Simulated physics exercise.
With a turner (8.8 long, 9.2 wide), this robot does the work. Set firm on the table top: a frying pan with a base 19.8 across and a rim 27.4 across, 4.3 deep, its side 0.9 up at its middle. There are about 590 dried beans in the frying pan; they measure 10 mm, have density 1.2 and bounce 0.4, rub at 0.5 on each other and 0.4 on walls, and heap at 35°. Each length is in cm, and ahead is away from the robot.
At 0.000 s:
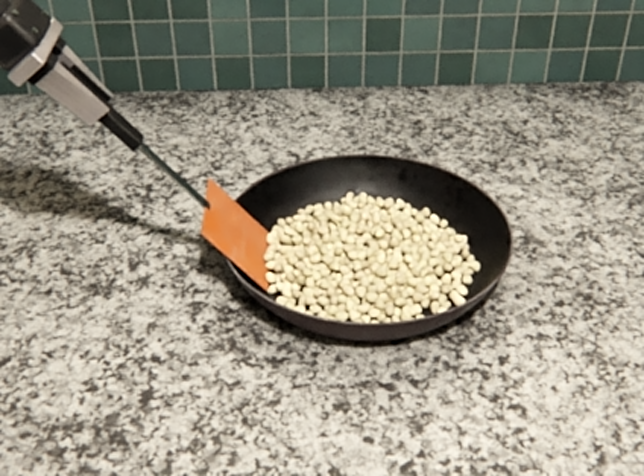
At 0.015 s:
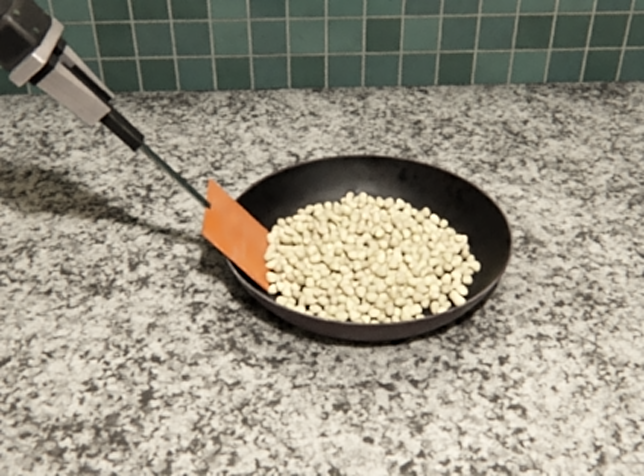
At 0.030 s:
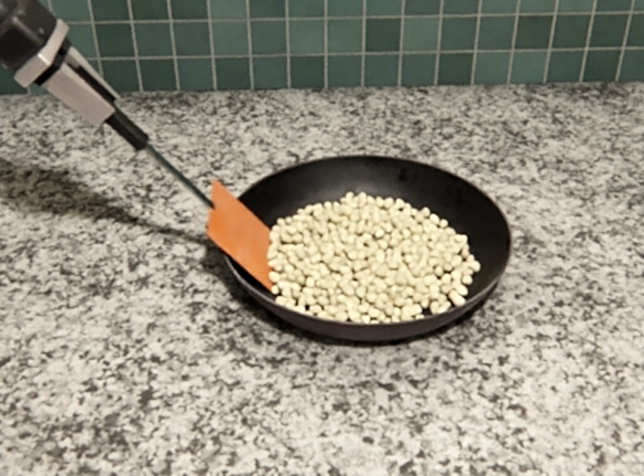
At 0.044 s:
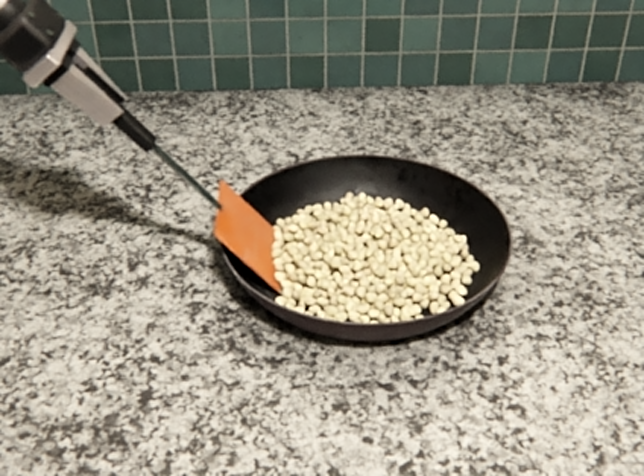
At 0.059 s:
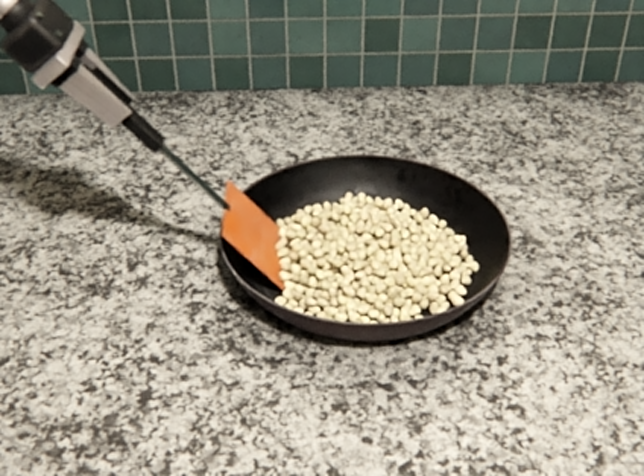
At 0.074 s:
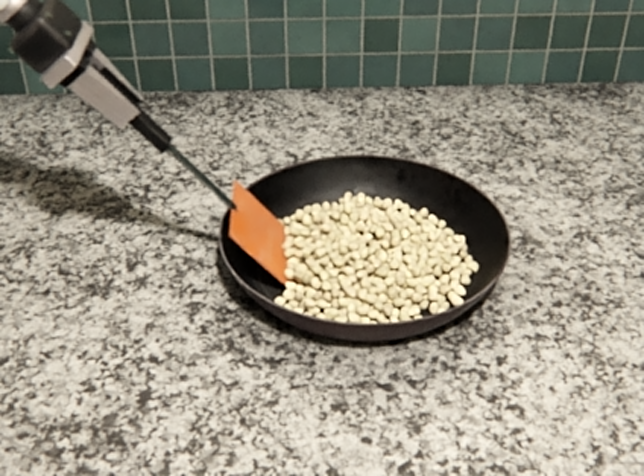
Orange turner held by a robot arm edging slowly right into a heap of pale dried beans in a black frying pan.
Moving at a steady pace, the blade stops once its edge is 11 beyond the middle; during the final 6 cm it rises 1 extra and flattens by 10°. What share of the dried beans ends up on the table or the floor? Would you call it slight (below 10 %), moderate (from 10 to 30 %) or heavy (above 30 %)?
I would call it moderate.
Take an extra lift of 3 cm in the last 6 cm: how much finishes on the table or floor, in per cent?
You'd expect near 15 percent of it there.
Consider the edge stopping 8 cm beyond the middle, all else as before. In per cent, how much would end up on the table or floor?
It would come to roughly 0 percent.
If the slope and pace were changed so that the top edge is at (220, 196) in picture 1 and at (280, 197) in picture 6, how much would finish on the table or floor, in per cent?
Some 40 percent ends up on the table or floor.
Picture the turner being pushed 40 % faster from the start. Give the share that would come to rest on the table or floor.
Some 25 in a hundred.
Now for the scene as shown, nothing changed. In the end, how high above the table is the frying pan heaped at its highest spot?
Height at the end: Around 5.5 cm.
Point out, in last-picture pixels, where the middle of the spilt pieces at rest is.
Roughly at (538, 255) in the final view.
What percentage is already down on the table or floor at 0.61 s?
I'd say close to 20 in a hundred.
After 0.21 s, sloping 51°, highest piece 3 above the table; 588 in the frying pan.
After 0.34 s, sloping 48°, highest piece 6 above the table; 587 in the frying pan, 1 on the blade or in flight.
After 0.61 s, sloping 41°, highest piece 6 above the table; 463 in the frying pan, 123 on the table or floor, 2 on the blade or in flight.
After 1.66 s, sloping 41°, highest piece 6 above the table; 462 in the frying pan, 126 on the table or floor.
In the end, 462 in the frying pan, 126 on the table or floor. That is 21 % on the table or floor.
